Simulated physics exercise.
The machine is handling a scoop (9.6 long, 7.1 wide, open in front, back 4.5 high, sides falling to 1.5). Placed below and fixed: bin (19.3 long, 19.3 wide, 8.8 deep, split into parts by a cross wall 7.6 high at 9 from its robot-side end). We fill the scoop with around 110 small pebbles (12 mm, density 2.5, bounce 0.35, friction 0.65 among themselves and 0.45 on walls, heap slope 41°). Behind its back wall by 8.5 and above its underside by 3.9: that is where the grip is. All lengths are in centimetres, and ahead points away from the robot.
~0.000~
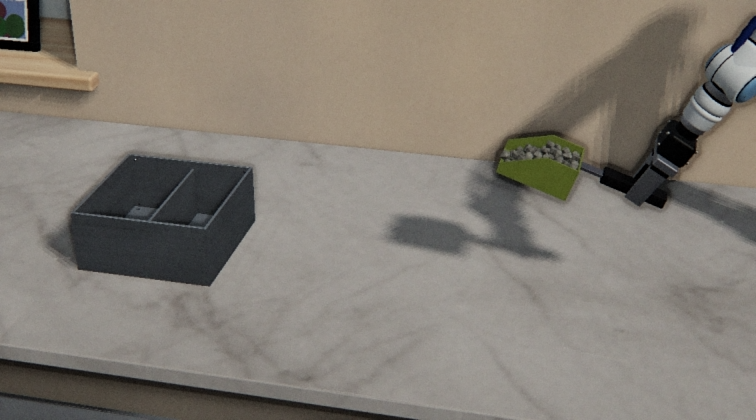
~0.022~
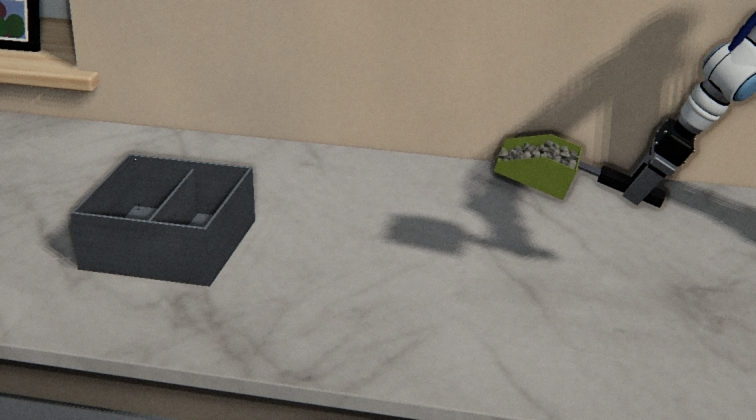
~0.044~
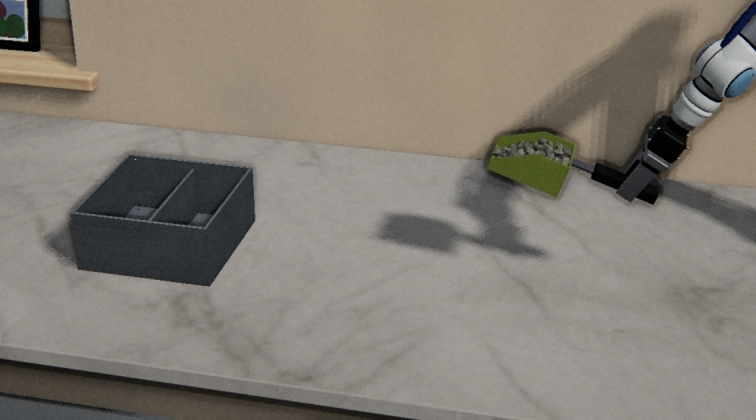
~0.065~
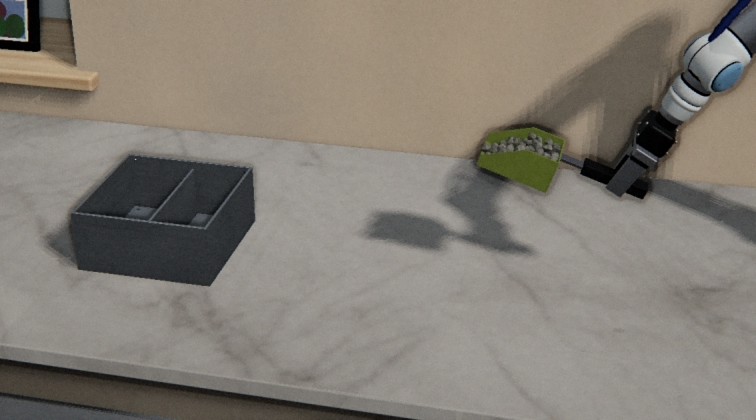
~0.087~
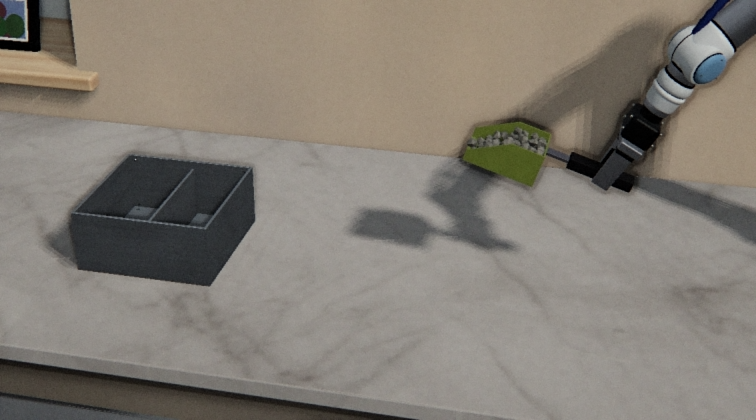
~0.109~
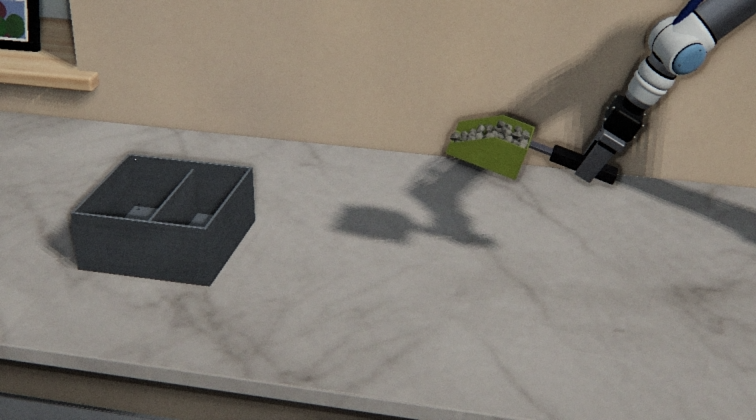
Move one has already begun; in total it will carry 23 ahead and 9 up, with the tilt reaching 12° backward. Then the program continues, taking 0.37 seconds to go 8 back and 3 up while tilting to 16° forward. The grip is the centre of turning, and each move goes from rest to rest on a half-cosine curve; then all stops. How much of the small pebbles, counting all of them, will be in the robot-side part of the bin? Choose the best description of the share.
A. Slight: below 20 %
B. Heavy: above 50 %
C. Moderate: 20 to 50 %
A, slight: Below 20 %.
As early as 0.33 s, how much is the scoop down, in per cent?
I'd put it at some 20 per cent at that point.
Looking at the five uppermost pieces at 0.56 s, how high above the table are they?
Height: Around 24 cm.
After 0.33 s, tilted 11° backward, highest piece 29 above the table; 90 on the scoop, 23 in flight or on a rim.
After 0.56 s, tilted 10° forward, highest piece 25 above the table; 48 on the scoop, 31 on the table or floor, 1 in the robot-side part, 33 in flight or on a rim.
After 0.87 s, tilted 16° forward, highest piece 24 above the table; 65 on the table or floor, 47 on the scoop, 1 in the robot-side part.
After 1.92 s, tilted 16° forward, highest piece 24 above the table; 65 on the table or floor, 47 on the scoop, 1 in the robot-side part.
At rest, 65 on the table or floor, 47 on the scoop, 1 in the robot-side part. That is 1 % in the robot-side part of the bin.
